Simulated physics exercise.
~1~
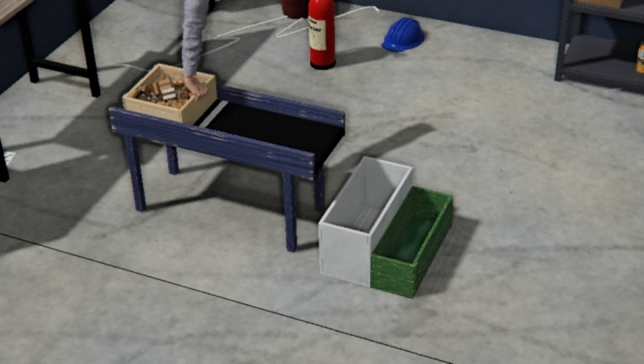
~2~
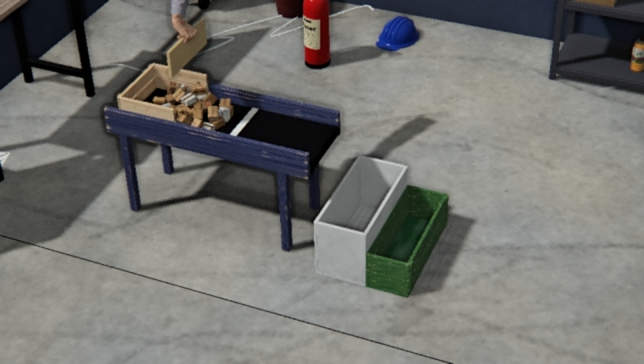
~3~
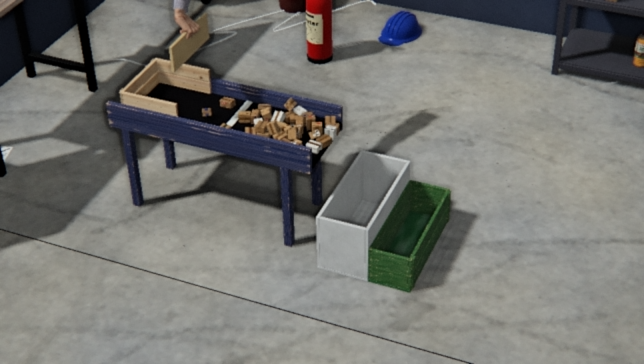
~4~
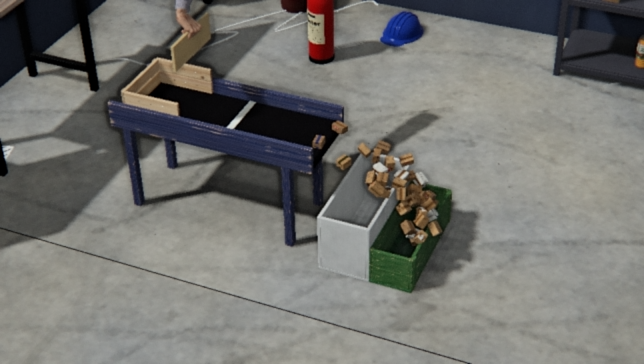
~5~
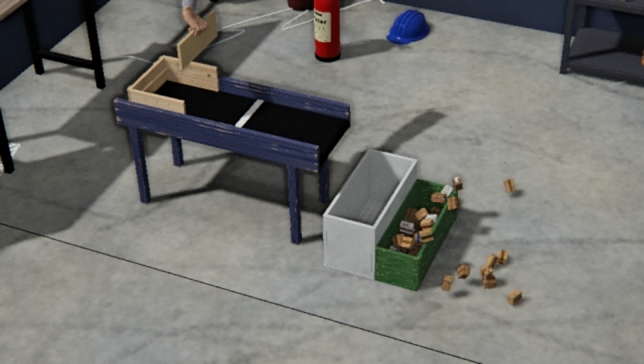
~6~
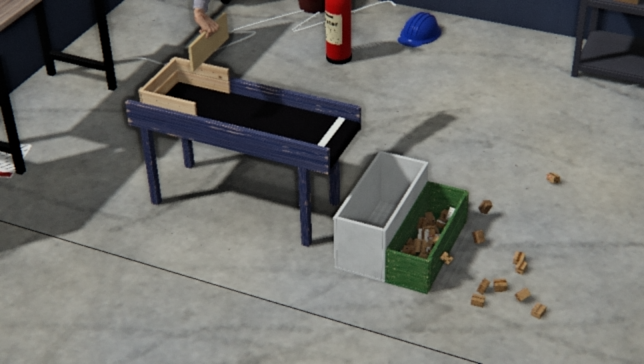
Hand lifting a pen's gate as a belt flings small wooden blocks past a white tote, most landing in a green box, others scattering beyond.
